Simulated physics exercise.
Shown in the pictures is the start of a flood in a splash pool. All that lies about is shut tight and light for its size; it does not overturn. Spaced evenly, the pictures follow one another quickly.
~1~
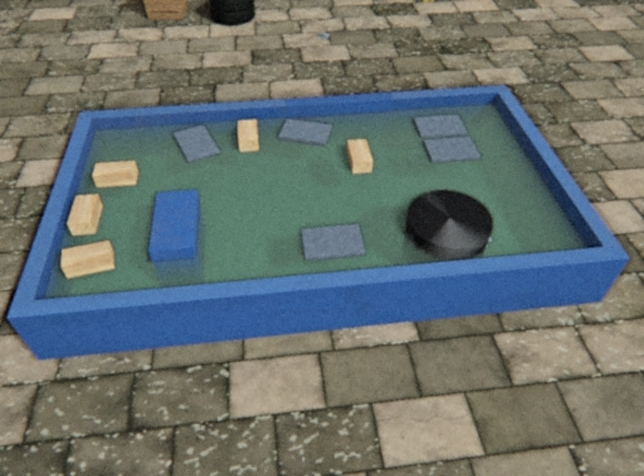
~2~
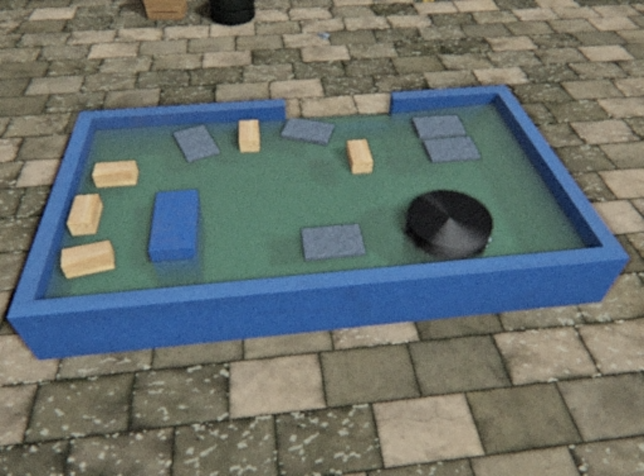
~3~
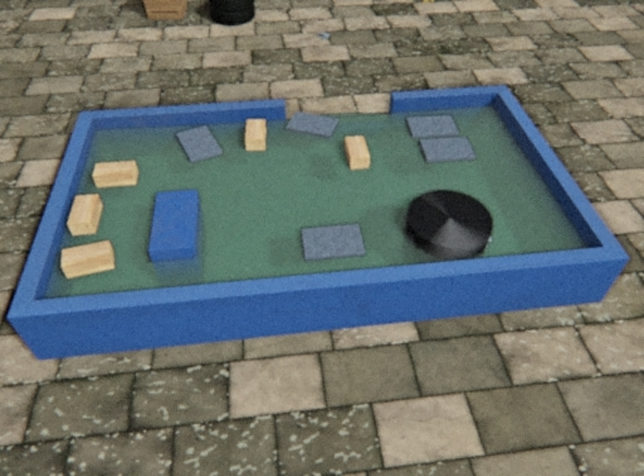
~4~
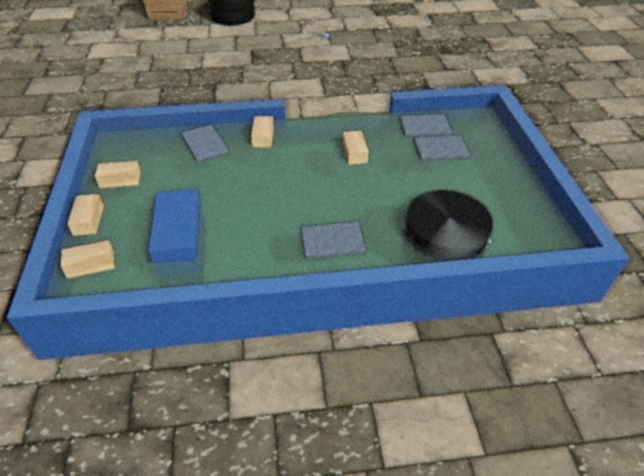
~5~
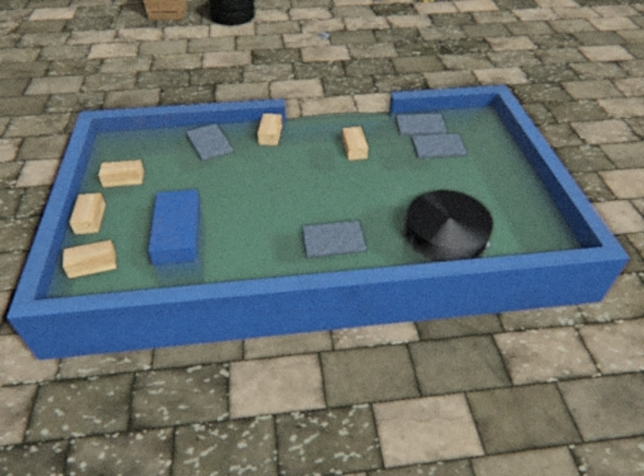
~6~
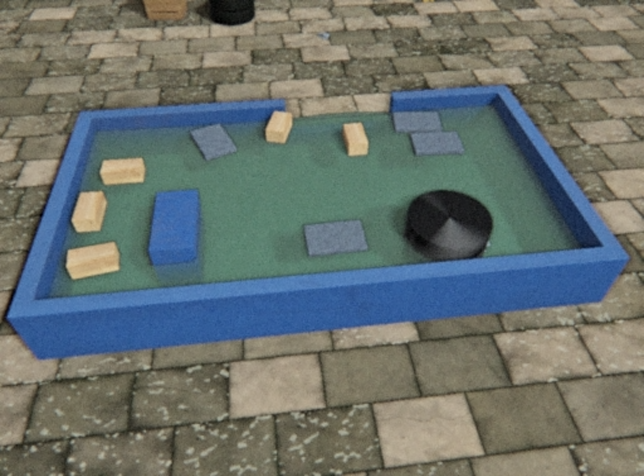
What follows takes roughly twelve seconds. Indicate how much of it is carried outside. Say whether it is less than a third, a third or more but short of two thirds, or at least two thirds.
It is a third or more but short of two thirds.
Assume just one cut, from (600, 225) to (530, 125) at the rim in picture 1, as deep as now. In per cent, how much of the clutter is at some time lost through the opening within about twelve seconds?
About 30 %.
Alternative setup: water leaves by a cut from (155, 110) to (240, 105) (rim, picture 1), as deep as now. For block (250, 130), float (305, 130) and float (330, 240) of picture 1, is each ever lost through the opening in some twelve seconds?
Lost, lost and retained.
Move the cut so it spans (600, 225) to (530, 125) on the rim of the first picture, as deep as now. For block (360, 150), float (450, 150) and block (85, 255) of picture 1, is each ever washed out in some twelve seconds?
In order: Escapes, escapes, remains.
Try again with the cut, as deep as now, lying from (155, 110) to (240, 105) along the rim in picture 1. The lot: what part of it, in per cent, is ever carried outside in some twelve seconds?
Roughly 40 in a hundred.
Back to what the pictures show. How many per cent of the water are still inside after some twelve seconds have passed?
I'd estimate some 68 percent of the water stays.
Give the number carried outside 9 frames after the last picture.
I make it 4.
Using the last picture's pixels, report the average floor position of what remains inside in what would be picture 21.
Mean position: Approx. (236, 213) px.
A moment on, 1 of 10 are out; 9 afloat.
Next, 4 of 10 are out; 6 afloat.
Later, 4 of 10 are out; 6 afloat.
In the end, 4 of 10 are out; 6 afloat.
